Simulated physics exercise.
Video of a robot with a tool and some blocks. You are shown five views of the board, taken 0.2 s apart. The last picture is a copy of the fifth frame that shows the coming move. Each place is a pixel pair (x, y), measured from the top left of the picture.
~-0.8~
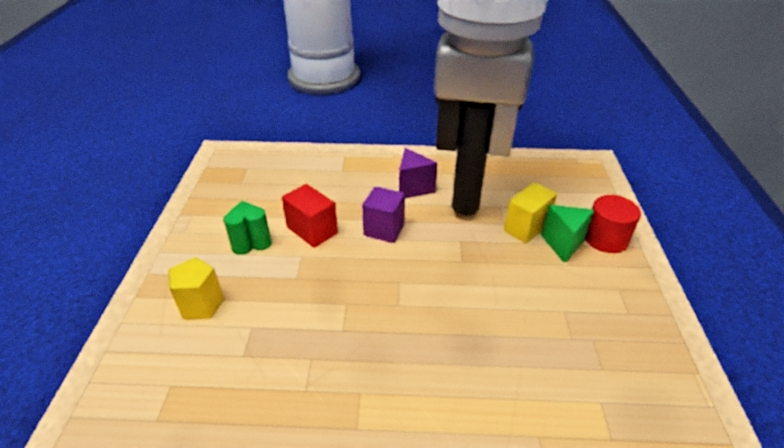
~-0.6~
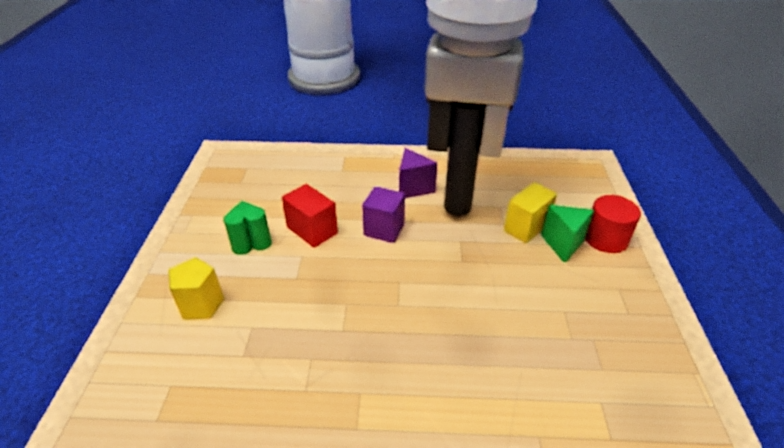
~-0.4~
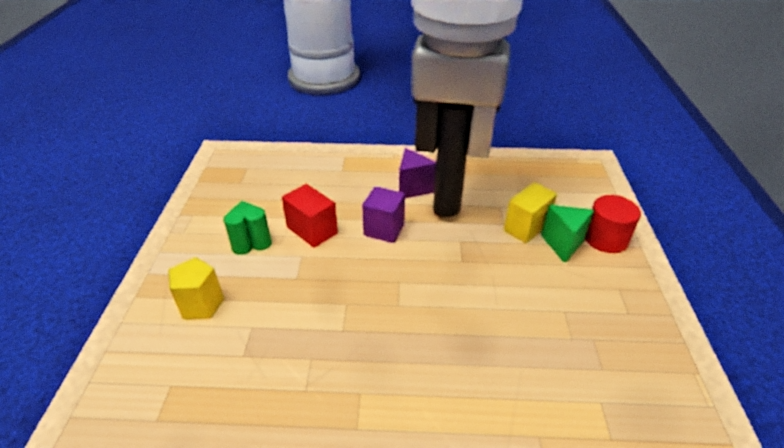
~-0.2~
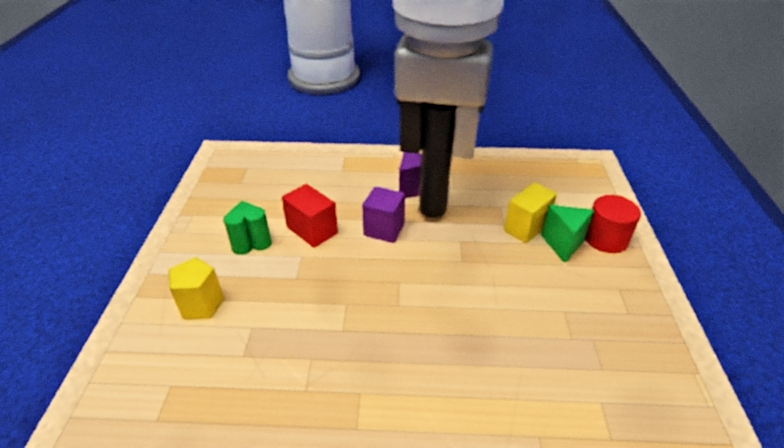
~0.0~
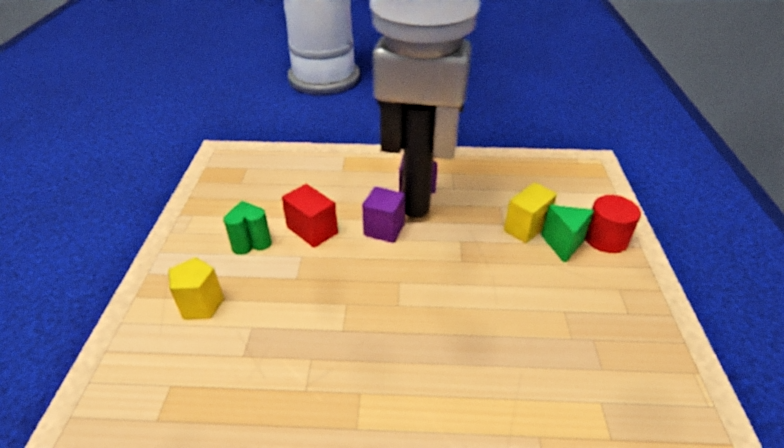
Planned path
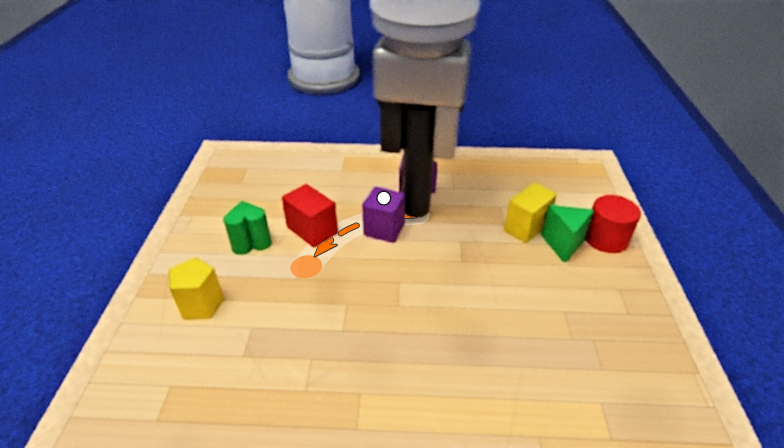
A robot arm moves its black tool left toward the purple blocks, pushing nothing.
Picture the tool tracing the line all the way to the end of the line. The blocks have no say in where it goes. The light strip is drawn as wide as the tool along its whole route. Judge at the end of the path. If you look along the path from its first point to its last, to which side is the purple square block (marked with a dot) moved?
Facing the way the path runs, start to end, you'll find the purple square block has shifted left.
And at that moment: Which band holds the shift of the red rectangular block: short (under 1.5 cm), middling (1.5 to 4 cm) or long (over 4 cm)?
Distance: 1.5 to 4 cm.
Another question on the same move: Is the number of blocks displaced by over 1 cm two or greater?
Yes.
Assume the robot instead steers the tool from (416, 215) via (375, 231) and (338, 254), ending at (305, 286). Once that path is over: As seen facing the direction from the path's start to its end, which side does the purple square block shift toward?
Sideways shift: Right.
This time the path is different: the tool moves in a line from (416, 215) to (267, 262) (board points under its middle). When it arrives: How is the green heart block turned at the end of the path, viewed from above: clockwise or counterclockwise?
From above, it looks like the green heart block goes counterclockwise.
Drawn move, from (416, 215) by way of (372, 220) and (334, 238) to (306, 267); the dot is on the purple square block.
On the path given first. One third of the way, tool at (372, 214); purple square block at (359, 209), turned 15° anticlockwise.
Two thirds of the way, tool at (334, 231); red rectangular block at (297, 201), turned 30° clockwise; purple square block at (348, 225), turned 55° anticlockwise.
At the end, tool at (305, 260); red rectangular block at (290, 204), turned 60° clockwise; purple square block at (348, 229), turned 75° anticlockwise; purple three-sided block still.
